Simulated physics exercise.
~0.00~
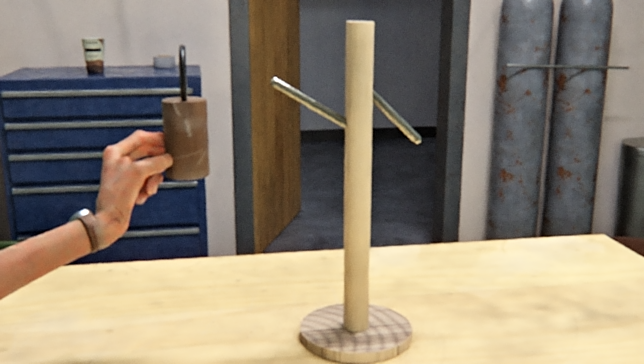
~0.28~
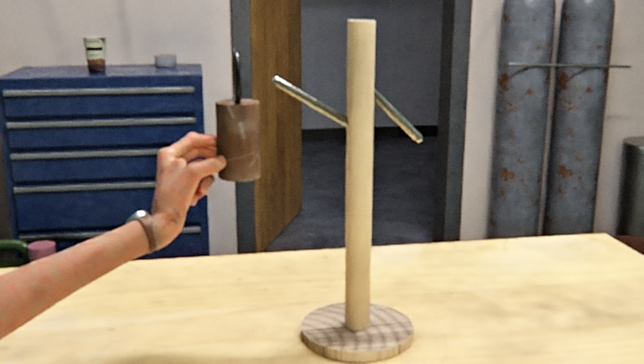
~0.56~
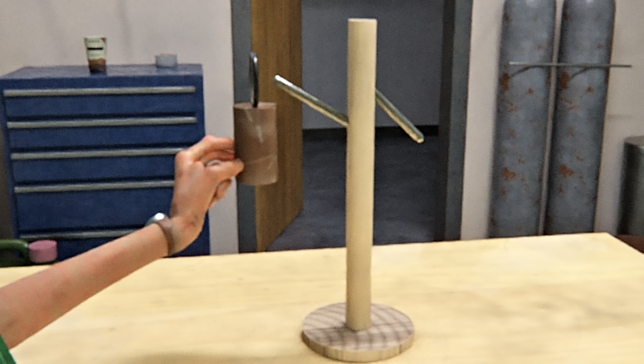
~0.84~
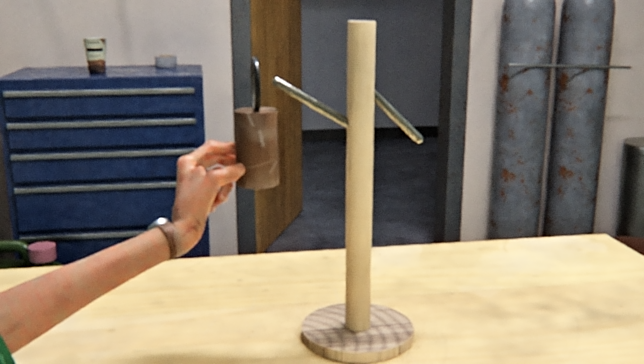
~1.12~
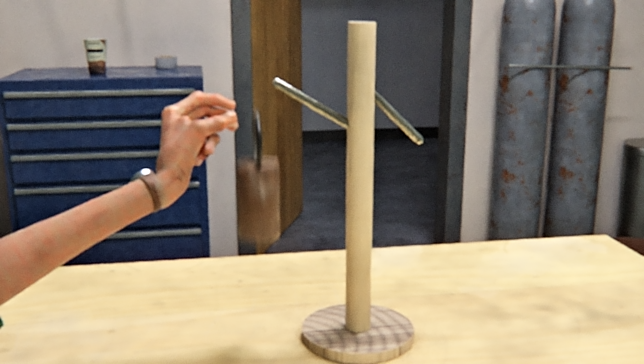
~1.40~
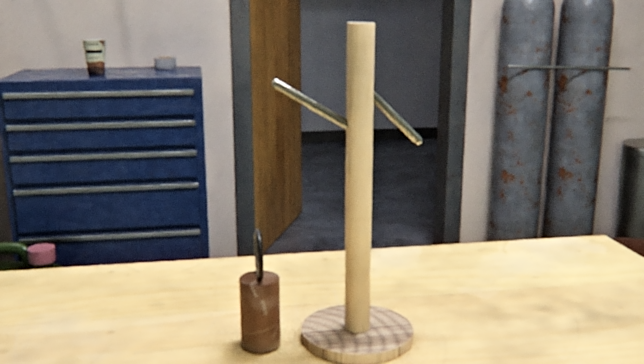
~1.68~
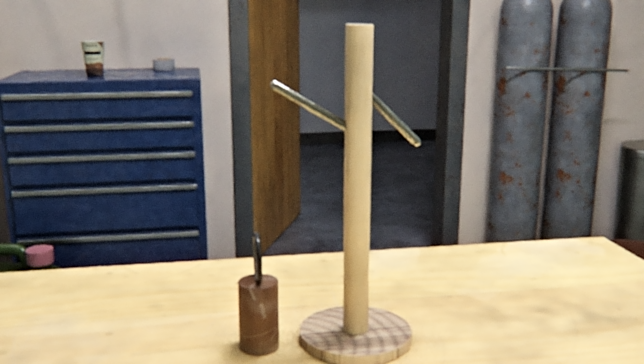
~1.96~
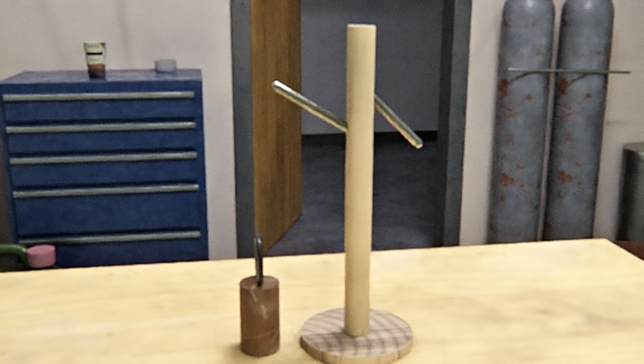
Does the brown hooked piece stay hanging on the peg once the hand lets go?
No, it does not stay up. It drops to the table and ends upright beside the base of the post.
